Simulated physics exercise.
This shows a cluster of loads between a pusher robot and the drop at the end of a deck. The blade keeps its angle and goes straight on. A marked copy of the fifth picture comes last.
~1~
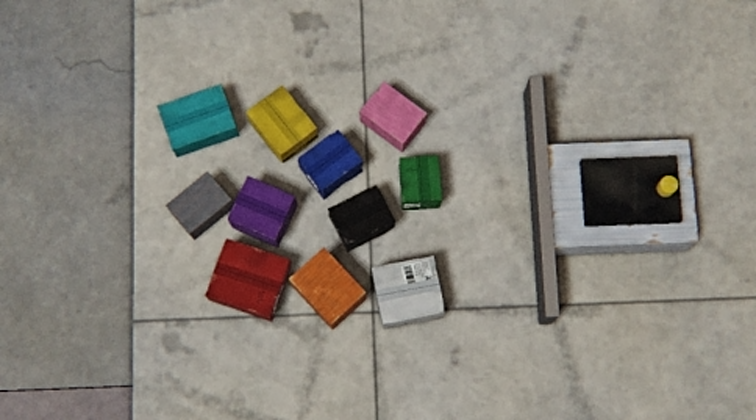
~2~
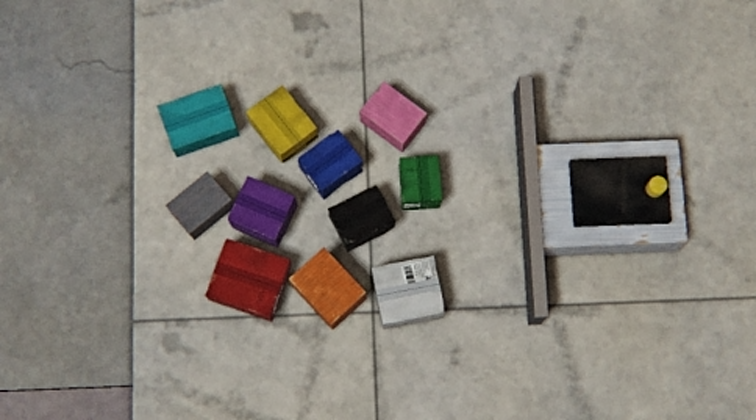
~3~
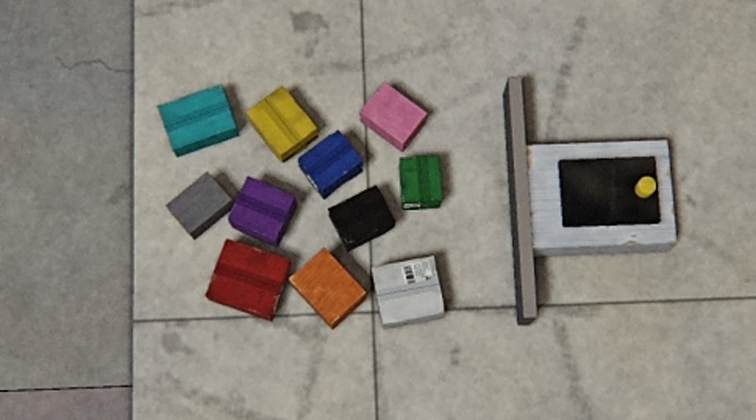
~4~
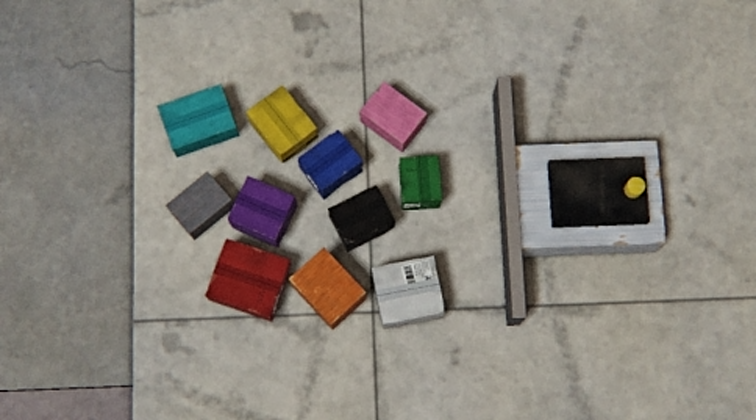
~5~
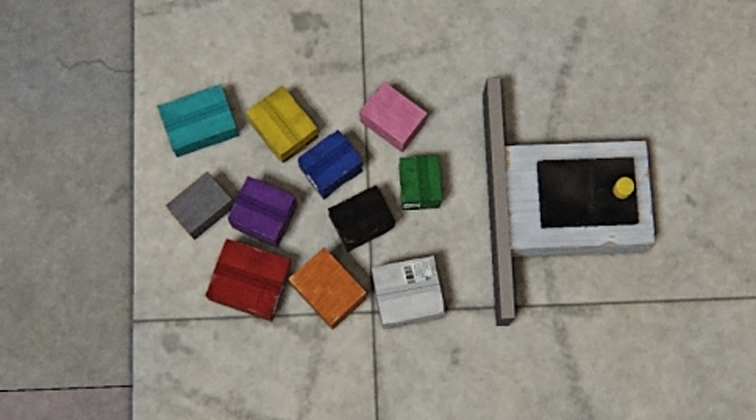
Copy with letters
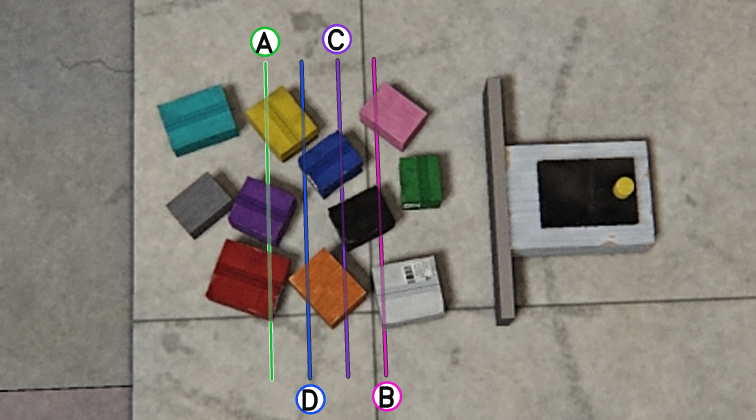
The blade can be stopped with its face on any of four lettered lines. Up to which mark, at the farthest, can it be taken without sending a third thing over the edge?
Up to line A.
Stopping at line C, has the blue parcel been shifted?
Yes.
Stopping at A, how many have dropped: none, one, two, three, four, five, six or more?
By then, one.
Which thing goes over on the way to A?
It is the red parcel.
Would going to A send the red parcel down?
By then, yes.
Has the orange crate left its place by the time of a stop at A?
Yes.
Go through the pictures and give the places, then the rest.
Grey crate (201, 206); red parcel (250, 280); orange crate (329, 289), in the first picture.
Robot (613, 191); turquoise parcel (199, 121), in the second picture.
Robot (601, 192); purple box (263, 212), in the third picture.
Robot (591, 192); white parcel (408, 293), in the fourth picture.
Robot (580, 192); black box (362, 219); yellow parcel (283, 125); grey crate (201, 206), in the fifth picture.
On the marked copy, A at (269, 217); B at (380, 213); C at (343, 214); D at (306, 215).
Taking A. A third of the way, robot (496, 196); red parcel (240, 278); pink crate (372, 117).
Two thirds of the way, robot (414, 199); red parcel (188, 276); orange crate (245, 291).
When it is over, robot (350, 201); red parcel over the edge; grey crate (143, 207); one fallen.
As for the rest, B is within the limit but short; C is within the limit but short; D is within the limit but short.
